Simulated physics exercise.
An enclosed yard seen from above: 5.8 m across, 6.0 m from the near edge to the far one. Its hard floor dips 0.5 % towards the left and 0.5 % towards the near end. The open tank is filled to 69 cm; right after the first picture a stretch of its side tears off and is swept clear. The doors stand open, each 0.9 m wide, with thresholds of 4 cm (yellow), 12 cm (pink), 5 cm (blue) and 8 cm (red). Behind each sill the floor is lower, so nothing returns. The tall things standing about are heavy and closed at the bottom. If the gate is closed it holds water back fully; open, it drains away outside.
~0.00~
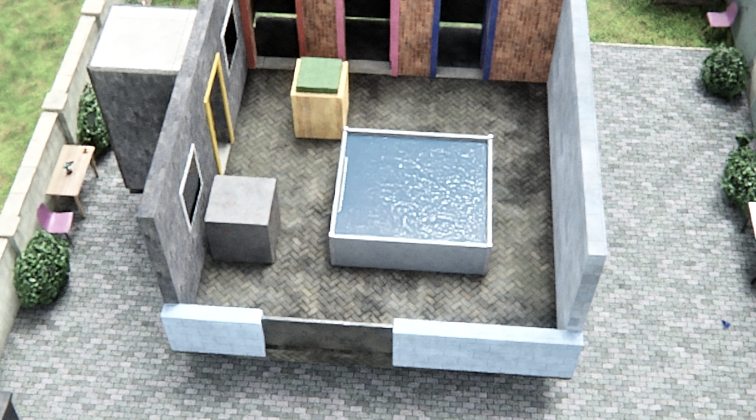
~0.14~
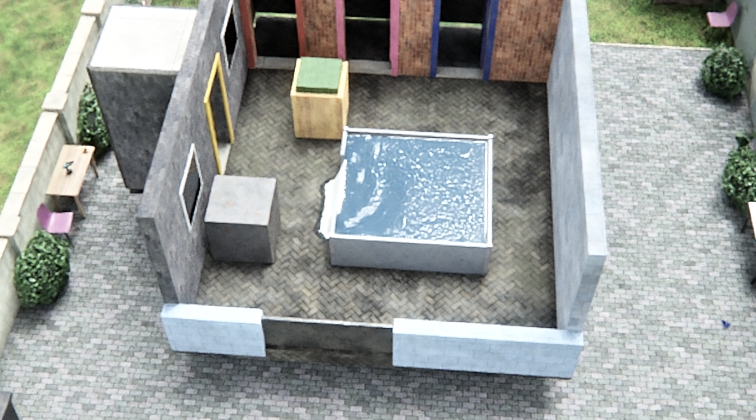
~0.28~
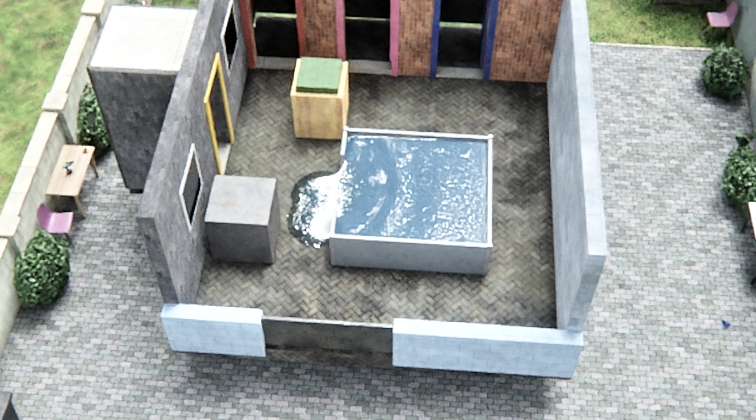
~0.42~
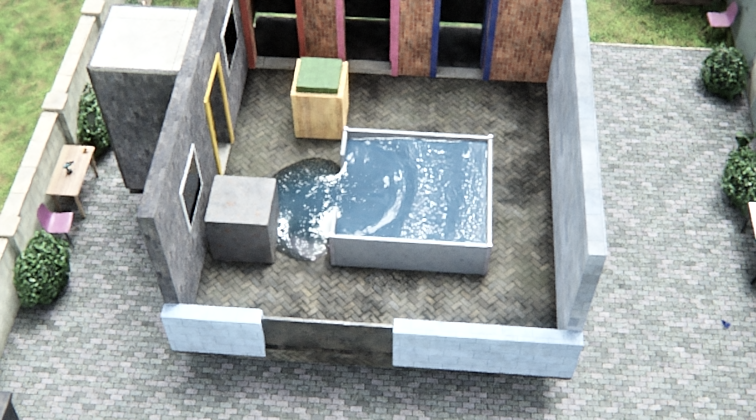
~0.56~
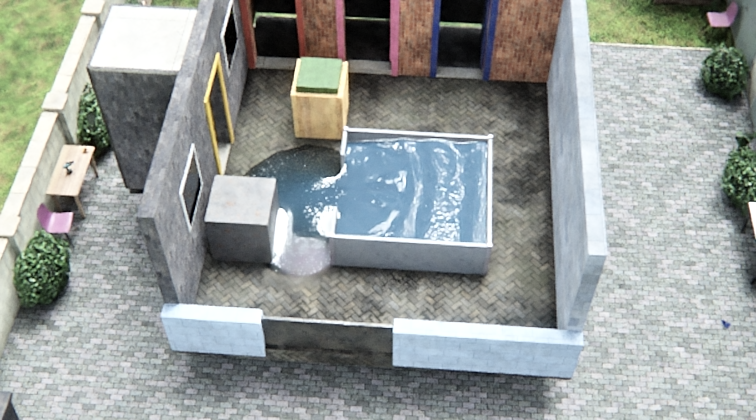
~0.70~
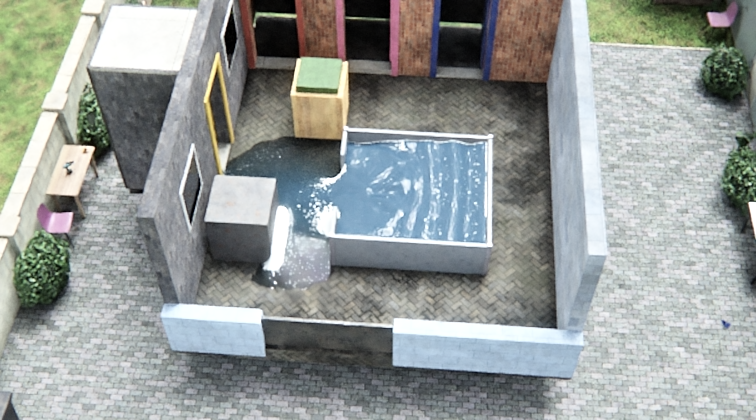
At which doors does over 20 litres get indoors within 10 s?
Door by door: At the yellow door it passes the limit; at the pink door it keeps below the limit; at the blue door it does not reach the limit; at the red door it passes the limit.
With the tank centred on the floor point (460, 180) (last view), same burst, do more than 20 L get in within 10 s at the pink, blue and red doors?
Then: Pink not over, blue not over, red above.
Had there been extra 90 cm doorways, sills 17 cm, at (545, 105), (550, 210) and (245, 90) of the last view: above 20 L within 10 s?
In that order: Below, under, under.
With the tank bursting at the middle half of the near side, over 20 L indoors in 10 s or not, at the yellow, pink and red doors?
Then: Yellow over, pink below, red over.
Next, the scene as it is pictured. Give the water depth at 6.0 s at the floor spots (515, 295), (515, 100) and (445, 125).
In that order: 8, 2 and 2 cm.
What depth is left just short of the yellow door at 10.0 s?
Some 11.5 cm.
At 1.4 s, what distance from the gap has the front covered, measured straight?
Some 3.2 m out.
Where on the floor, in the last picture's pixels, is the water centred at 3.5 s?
Around (355, 217).
After 1.4 s water covers 30 % of the floor and is deepest (47 cm) near (287, 225); yellow door 27 cm at the sill, 65 L in, pink door not reached, blue door not reached, red door not reached.
After 2.2 s water covers 40 % of the floor and is deepest (42 cm) near (287, 225); yellow door 28 cm at the sill, 230 L in, pink door not reached, blue door not reached, red door 10 cm at the sill, 0 L in.
After 3.5 s water covers 55 % of the floor and is deepest (28 cm) near (220, 196); yellow door 21 cm at the sill, 440 L in, pink door 4 cm at the sill, 0 L in, blue door not reached, red door 23 cm at the sill, 88 L in.
After 6.0 s water covers 90 % of the floor and is deepest (22 cm) near (189, 330); yellow door 17 cm at the sill, 660 L in, pink door 5 cm at the sill, 0 L in, blue door 2 cm at the sill, 0 L in, red door 17 cm at the sill, 229 L in.
After 10.0 s water covers 100 % of the floor and is deepest (12 cm) near (417, 345); yellow door 11 cm at the sill, 841 L in, pink door 5 cm at the sill, 0 L in, blue door 6 cm at the sill, 0 L in, red door 11 cm at the sill, 294 L in.
